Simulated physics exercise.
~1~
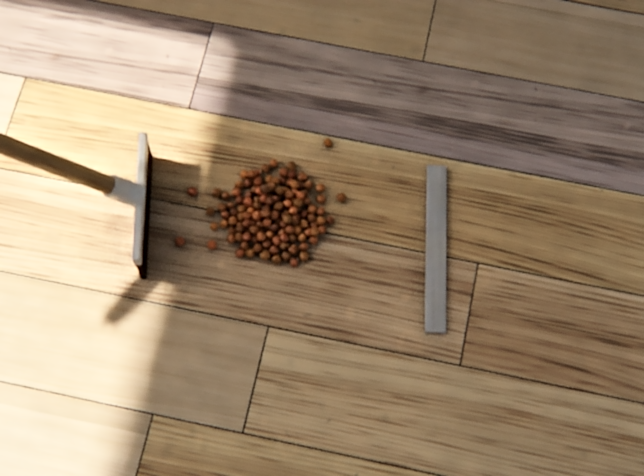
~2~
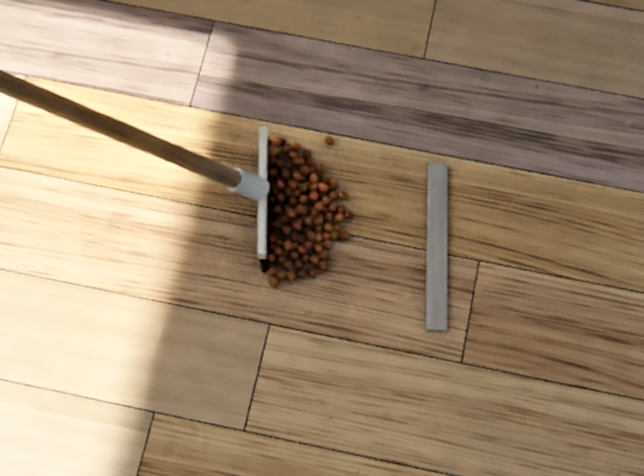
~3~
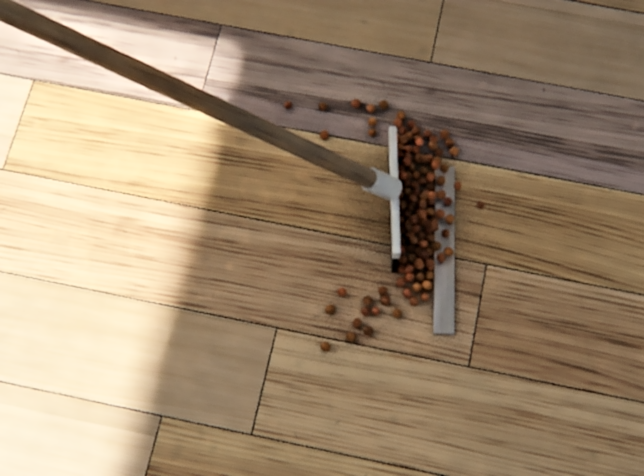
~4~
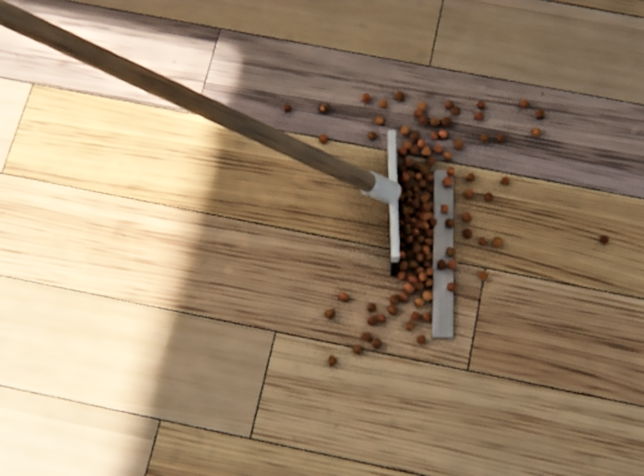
A squeegee on a wooden handle pushed a pile of small brown nuts rightward across a wooden floor toward a flat gray strip, stopping just short of it as some nuts landed on or past the strip and most spread elsewhere.
